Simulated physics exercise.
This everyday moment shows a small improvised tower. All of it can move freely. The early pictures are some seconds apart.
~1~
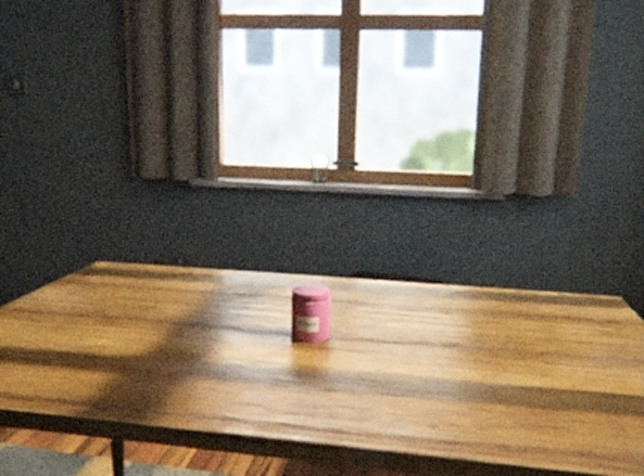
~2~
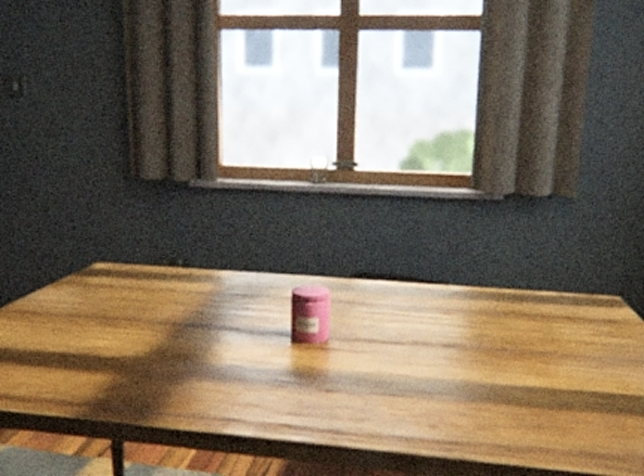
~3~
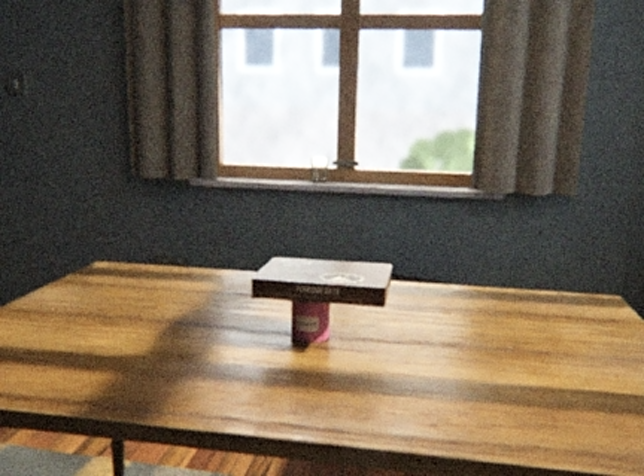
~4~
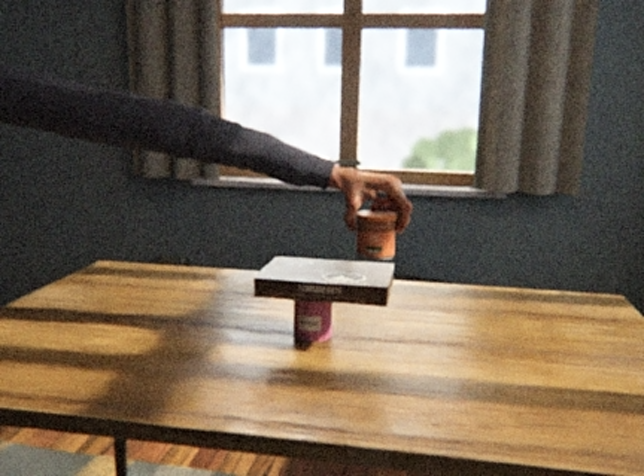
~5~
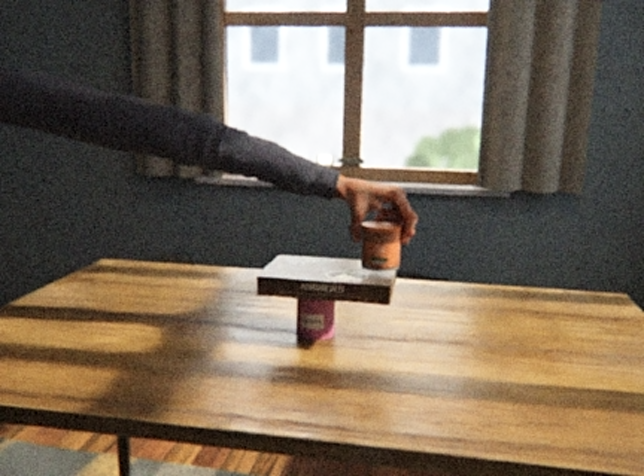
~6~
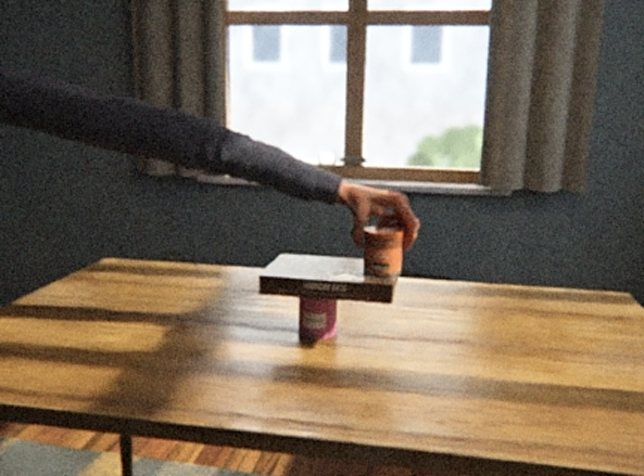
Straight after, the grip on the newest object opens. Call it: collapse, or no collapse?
Collapse.
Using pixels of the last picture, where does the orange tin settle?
Somewhere around (439, 328) in the last picture.
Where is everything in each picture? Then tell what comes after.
In the first frame, the last thing is not in view yet.
In the second frame, the last thing is not in view yet.
In the third frame, the last thing is not in view yet; brown packet (325, 281).
The fourth frame shows coming down; orange tin (376, 235); brown packet (327, 280).
The fifth frame shows coming down; orange tin (381, 245); brown packet (330, 278).
The sixth frame shows in place under the hand; orange tin (383, 251); brown packet (332, 277).
Then, 0.40 s past the last view, orange tin now fallen; brown packet rocked 35° from its first pose.
Then, 0.50 s past the last view, brown packet rocked 56° from its first pose.
Then, 0.60 s past the last view, brown packet rocked 55° from its first pose.
Then, 1.10 s past the last view, brown packet rocked 39° from its first pose.
Finally, fallen, orange tin; down or leaning hard in the stack, brown packet; pink jar still in place. Final places as the last picture's camera would see them, orange tin near (439, 328). The stack comes apart.
